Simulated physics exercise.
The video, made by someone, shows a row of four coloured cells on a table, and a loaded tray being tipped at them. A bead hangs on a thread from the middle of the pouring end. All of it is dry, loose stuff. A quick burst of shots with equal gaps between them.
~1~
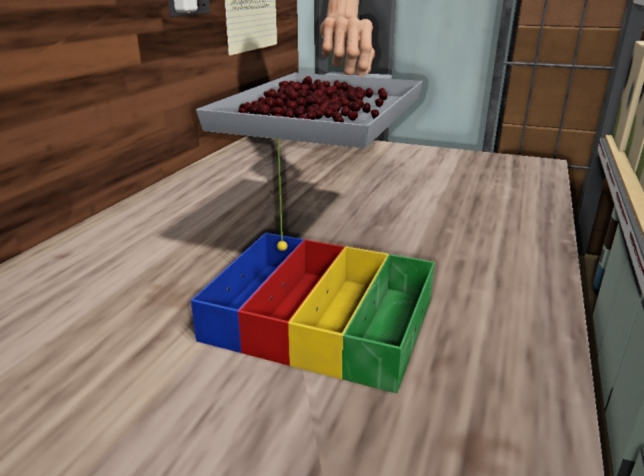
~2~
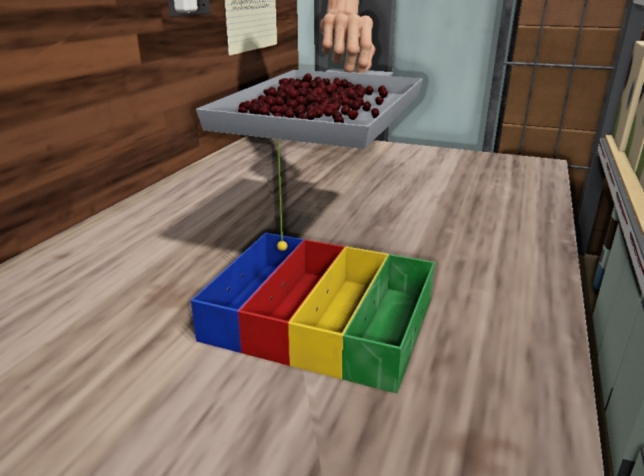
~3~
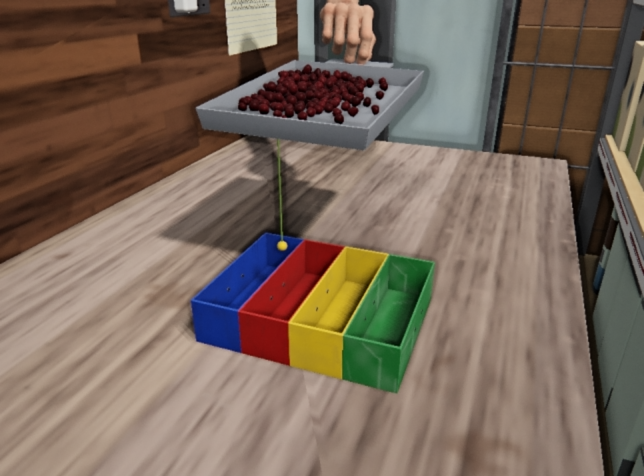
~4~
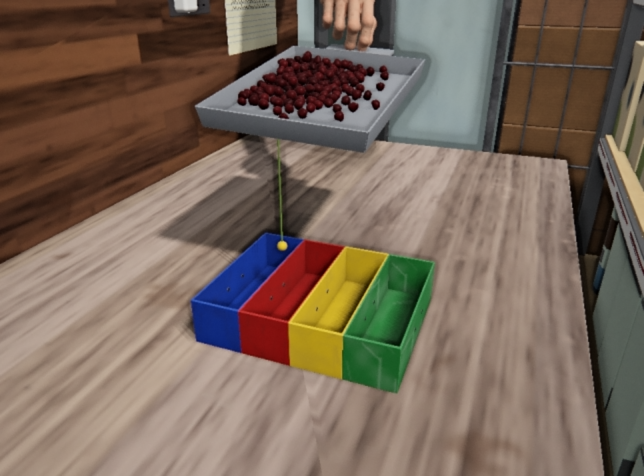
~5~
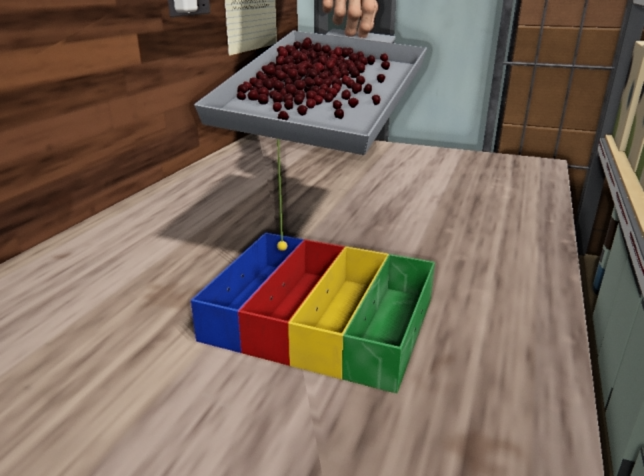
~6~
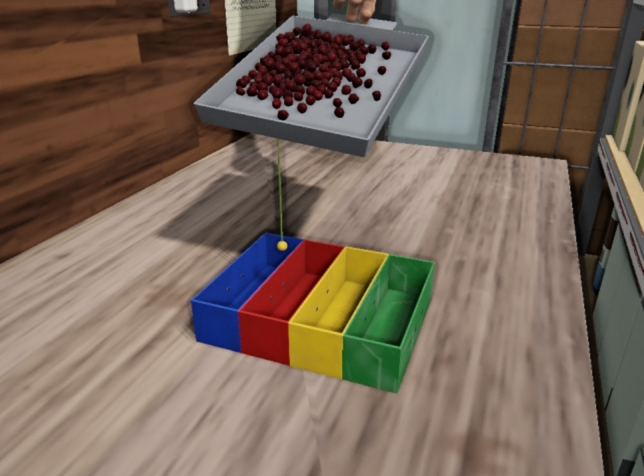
The clip shows a hand raising the back of a grey tray of small dark red fruit above blue, red, yellow and green cells, the tray gradually tilting toward its front right corner while the hanging yellow bead stays still.
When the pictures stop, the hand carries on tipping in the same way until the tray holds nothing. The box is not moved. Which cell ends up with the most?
The yellow cell.
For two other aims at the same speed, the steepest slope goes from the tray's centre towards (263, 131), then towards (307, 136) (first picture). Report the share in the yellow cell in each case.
In turn 0 and 30 in a hundred.
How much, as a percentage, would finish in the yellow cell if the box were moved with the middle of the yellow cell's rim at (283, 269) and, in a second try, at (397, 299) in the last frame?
In order, 20 % and 10 %.
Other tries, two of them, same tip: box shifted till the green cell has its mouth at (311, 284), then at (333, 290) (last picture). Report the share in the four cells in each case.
You'd get 50 per cent first and 80 per cent second.
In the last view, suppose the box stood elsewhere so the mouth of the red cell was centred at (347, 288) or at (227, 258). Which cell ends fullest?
Going by the two tries in order: The cell in red, then the cell in green.
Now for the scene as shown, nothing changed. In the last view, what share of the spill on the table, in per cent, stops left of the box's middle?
I'd put it at around 30 per cent.
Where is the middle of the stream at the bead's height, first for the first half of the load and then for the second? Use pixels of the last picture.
Near (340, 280) and later near (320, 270).
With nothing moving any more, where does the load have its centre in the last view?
The centre comes to rest near (326, 328).
Just after the last frame, tray tipped steeply; almost all on the tray; just a few in the red cell; just a few in the blue cell; about a tenth falling or outside the box.
A moment on, tray tipped right over; the larger part on the tray; just a few in the yellow cell; just a few in the green cell; just a few in the red cell; just a few in the blue cell; about a tenth falling or outside the box.
Further on, tray tipped past a quarter turn; roughly half in the yellow cell; roughly a quarter in the red cell; about a tenth in the green cell; about a tenth in the blue cell; about a tenth falling or outside the box.
When it is over, tray tipped past a quarter turn; roughly half in the yellow cell; roughly a quarter in the red cell; about a tenth in the green cell; about a tenth in the blue cell; about a tenth outside the box.
